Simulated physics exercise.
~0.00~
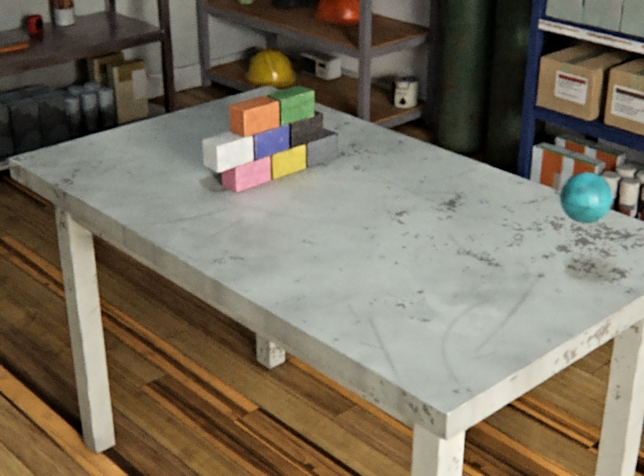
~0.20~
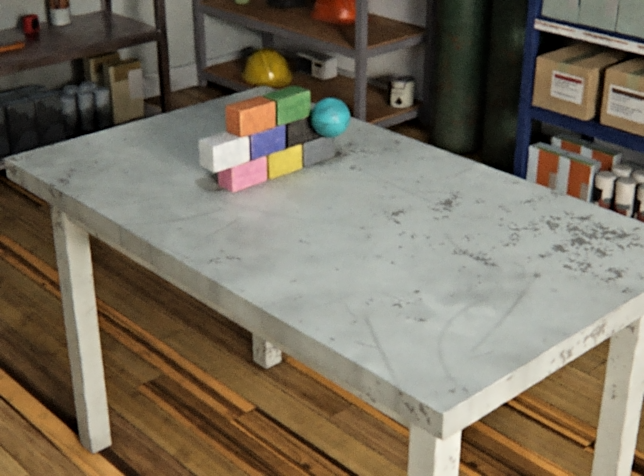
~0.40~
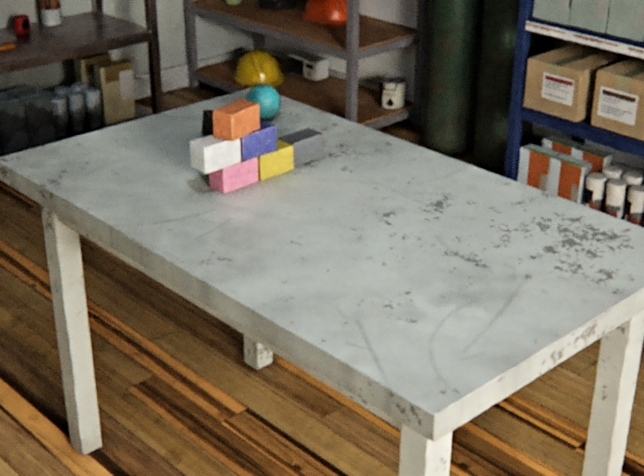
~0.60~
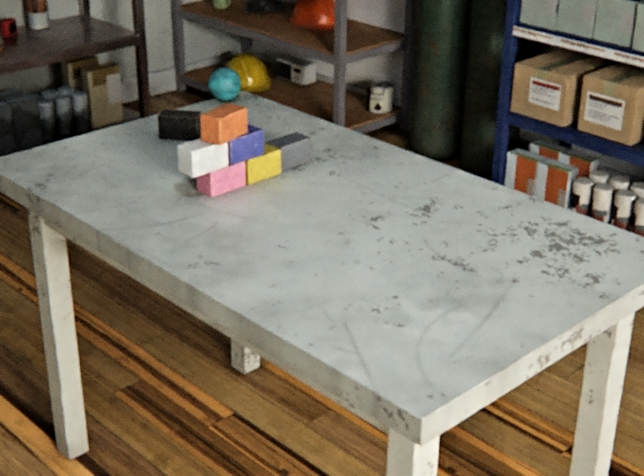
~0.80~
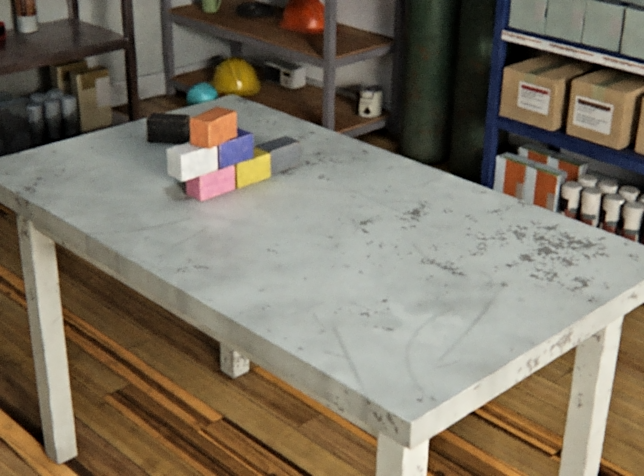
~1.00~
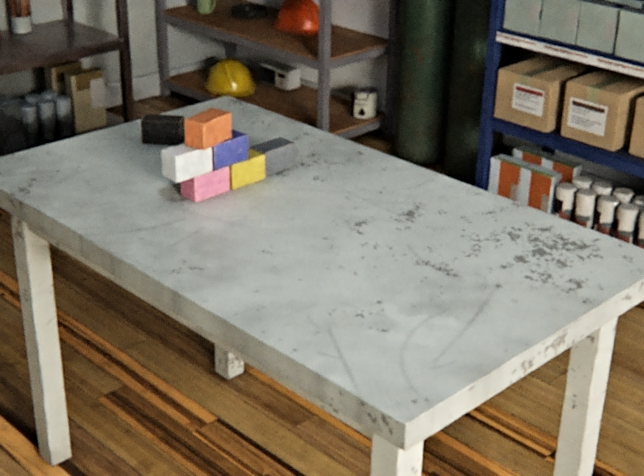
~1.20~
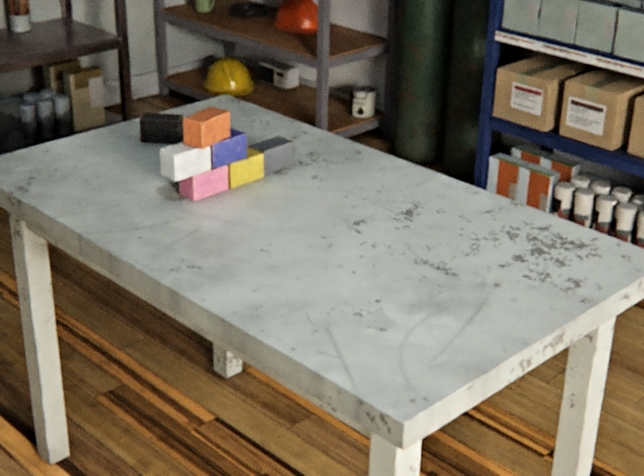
A turquoise ball flies in from the right above a pale, scuffed table, heading for a small stack of coloured blocks near the far side. It reaches the upper right of the stack, beside the green block, and carries on behind the orange one. The green block drops out of sight, while the black block shifts left and comes to rest beside the orange block. The ball continues left beyond the stack, then sinks behind the table's far edge and disappears. The orange, white, blue, pink, yellow and grey blocks remain stacked together, with the black one jutting out at left.
